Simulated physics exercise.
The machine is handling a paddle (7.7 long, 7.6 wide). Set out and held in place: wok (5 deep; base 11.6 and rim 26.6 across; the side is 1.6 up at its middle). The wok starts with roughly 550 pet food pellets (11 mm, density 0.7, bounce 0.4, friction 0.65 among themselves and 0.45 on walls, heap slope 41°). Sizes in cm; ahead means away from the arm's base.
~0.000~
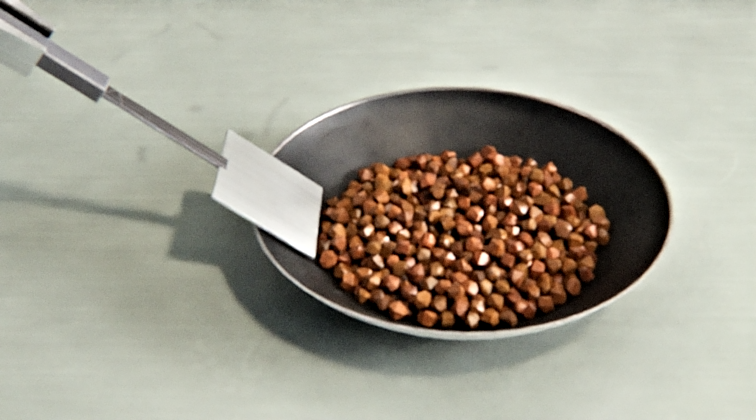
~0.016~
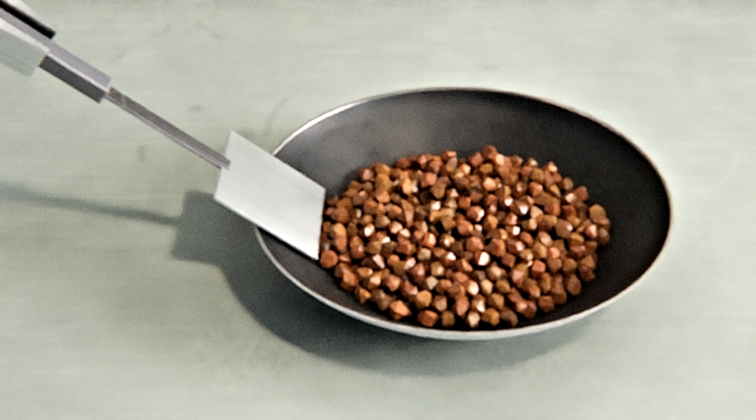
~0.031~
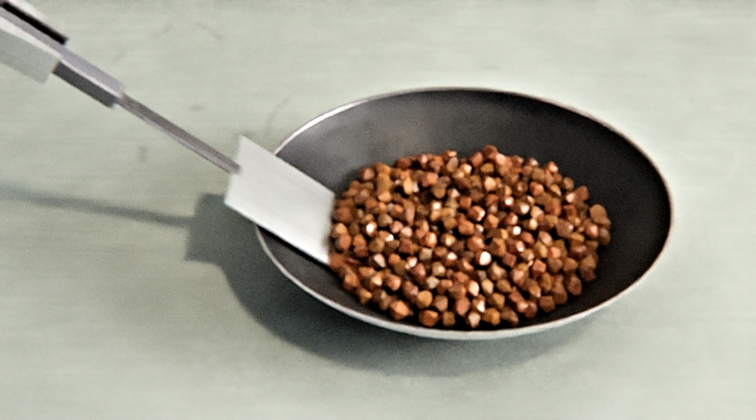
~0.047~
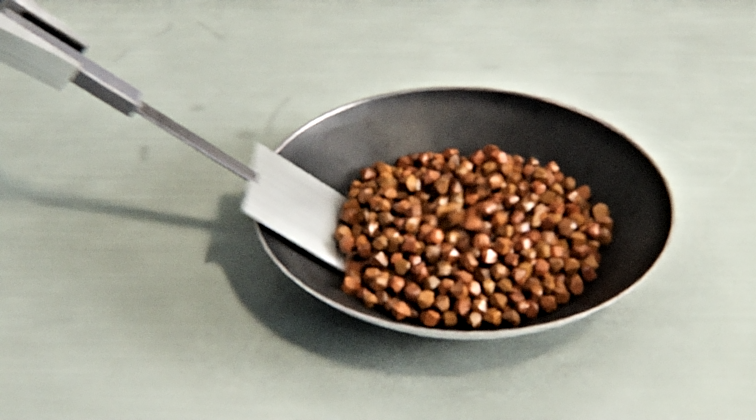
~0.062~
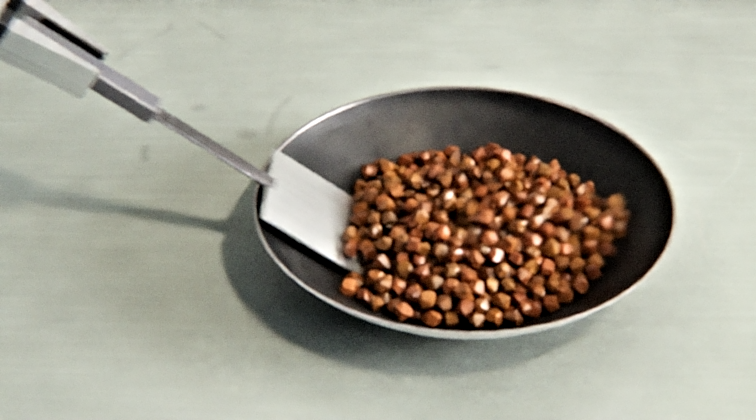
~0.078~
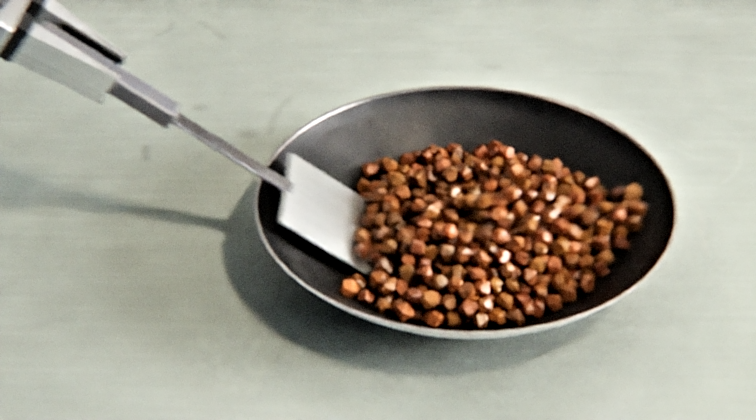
A flat white paddle on a mechanical arm moves right and slightly down into a dark wok, pushing against the left side of a heap of brown pellets, which shifts and spreads toward the wok's right side.
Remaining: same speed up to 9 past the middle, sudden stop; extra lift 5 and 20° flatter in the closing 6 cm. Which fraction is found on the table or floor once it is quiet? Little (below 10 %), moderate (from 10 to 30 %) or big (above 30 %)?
On the table or floor the share is moderate, from 10 to 30 %.
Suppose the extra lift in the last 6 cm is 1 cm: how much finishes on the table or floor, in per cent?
Some 30 per cent.
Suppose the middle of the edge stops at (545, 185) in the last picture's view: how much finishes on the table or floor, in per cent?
Some 5 per cent.
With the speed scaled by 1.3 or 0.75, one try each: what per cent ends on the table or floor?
Some 30 and 20 per cent.
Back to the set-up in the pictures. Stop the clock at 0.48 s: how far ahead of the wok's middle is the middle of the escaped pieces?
Roughly 18 cm.
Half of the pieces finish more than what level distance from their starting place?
Roughly 5 cm.
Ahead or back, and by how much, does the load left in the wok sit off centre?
About 4.0 cm ahead.
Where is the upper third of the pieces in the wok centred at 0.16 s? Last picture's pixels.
At about (558, 215).
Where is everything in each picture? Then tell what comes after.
The first picture shows the paddle top edge at (220, 162), sloping 38°; upper third of the load around (462, 218), from x 325 to 600, top at y 155; 551 in the wok.
The second picture shows the paddle top edge at (222, 163), sloping 38°; upper third of the load around (463, 218), from x 325 to 600, top at y 155.
The third picture shows the paddle top edge at (233, 168), sloping 38°; upper third of the load around (461, 221), from x 330 to 600, top at y 155.
The fourth picture shows the paddle top edge at (251, 176), sloping 38°; upper third of the load around (466, 219), from x 345 to 605, top at y 150.
The fifth picture shows the paddle top edge at (268, 182), sloping 38°; upper third of the load around (475, 218), from x 350 to 620, top at y 150.
The sixth picture shows the paddle top edge at (285, 186), sloping 38°; upper third of the load around (495, 216), from x 350 to 635, top at y 150; 551 in the wok.
After 0.16 s, sloping 38°, highest piece 6 above the table; 549 in the wok, 2 on the blade or in flight.
After 0.24 s, sloping 31°, highest piece 7 above the table; 542 in the wok, 2 on the table or floor, 7 on the blade or in flight.
After 0.48 s, sloping 18°, highest piece 7 above the table; 425 in the wok, 89 on the table or floor, 37 on the blade or in flight.
After 1.53 s, sloping 18°, highest piece 6 above the table; 425 in the wok, 126 on the table or floor.
In the end, 425 in the wok, 126 on the table or floor. That is 23 % on the table or floor.
